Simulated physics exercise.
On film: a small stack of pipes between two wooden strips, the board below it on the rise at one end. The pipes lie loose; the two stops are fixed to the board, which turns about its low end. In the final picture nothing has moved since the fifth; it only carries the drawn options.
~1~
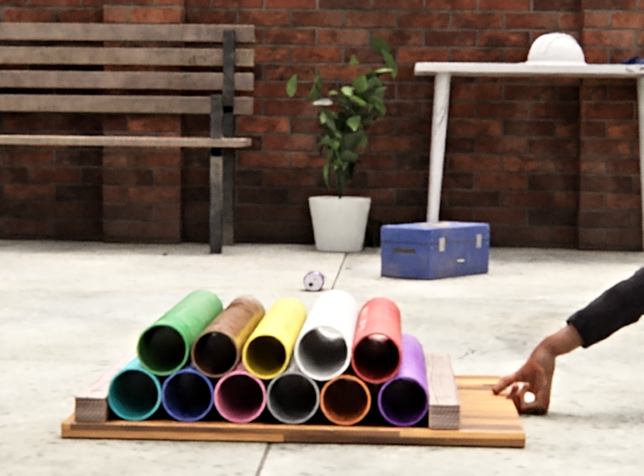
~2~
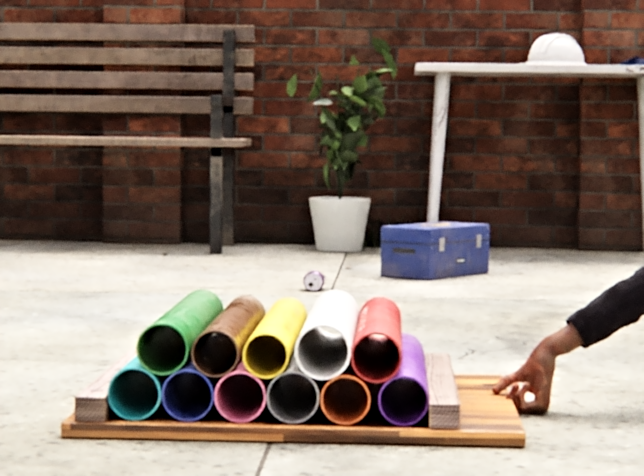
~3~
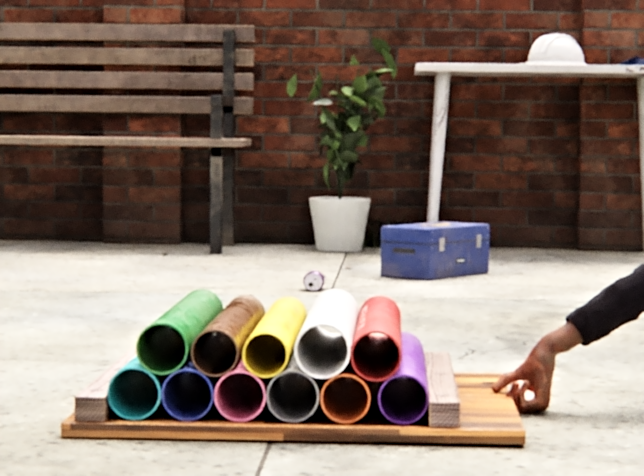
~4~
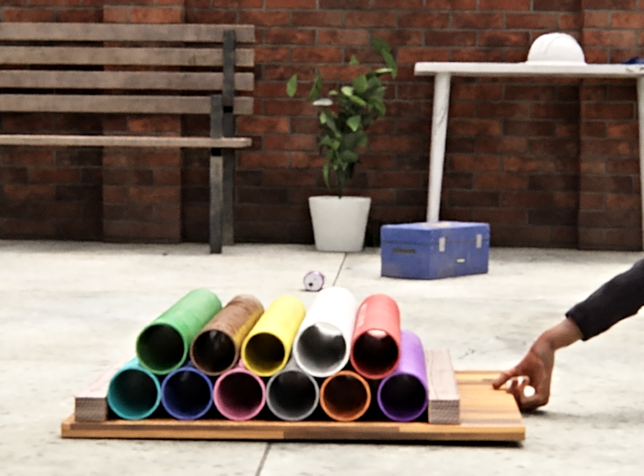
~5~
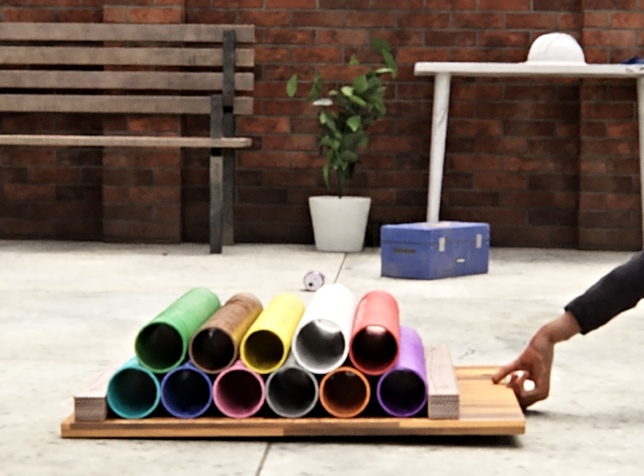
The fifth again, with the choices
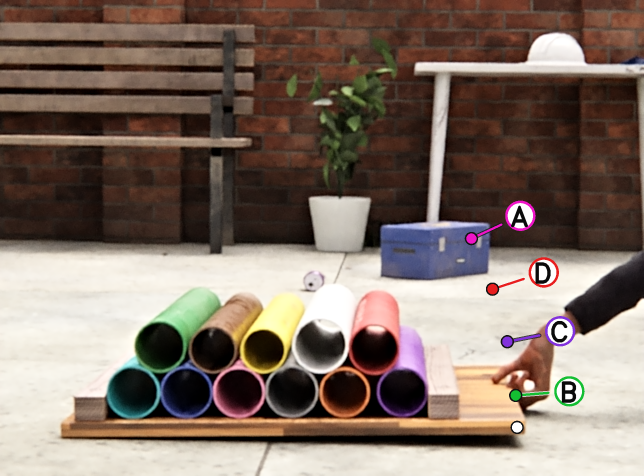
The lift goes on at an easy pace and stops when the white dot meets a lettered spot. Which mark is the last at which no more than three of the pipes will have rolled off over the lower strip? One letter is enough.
Stop at A.
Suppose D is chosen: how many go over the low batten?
The count is none.
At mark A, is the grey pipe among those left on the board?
Yes.
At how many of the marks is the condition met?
Four of them.
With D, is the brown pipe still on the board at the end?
Yes.
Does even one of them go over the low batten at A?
At A: No.
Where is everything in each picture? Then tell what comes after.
Orange pipe (345, 400); purple pipe (404, 401); white pipe (323, 352), in the first picture.
White pipe (323, 352); brown pipe (215, 353), in the second picture.
Board (303, 390); orange pipe (345, 399); purple pipe (404, 399), in the third picture.
Board (303, 389), in the fourth picture.
Board (302, 386), in the fifth picture.
On the marked copy, A at (471, 239); B at (516, 395); C at (507, 341); D at (493, 289); the white dot at (517, 427).
With A. Early on, board at 16°.
Further on, board at 26°.
At the end, board at 26°, none over the low batten.
As for the rest, B none over the low batten; C none over the low batten; D none over the low batten.
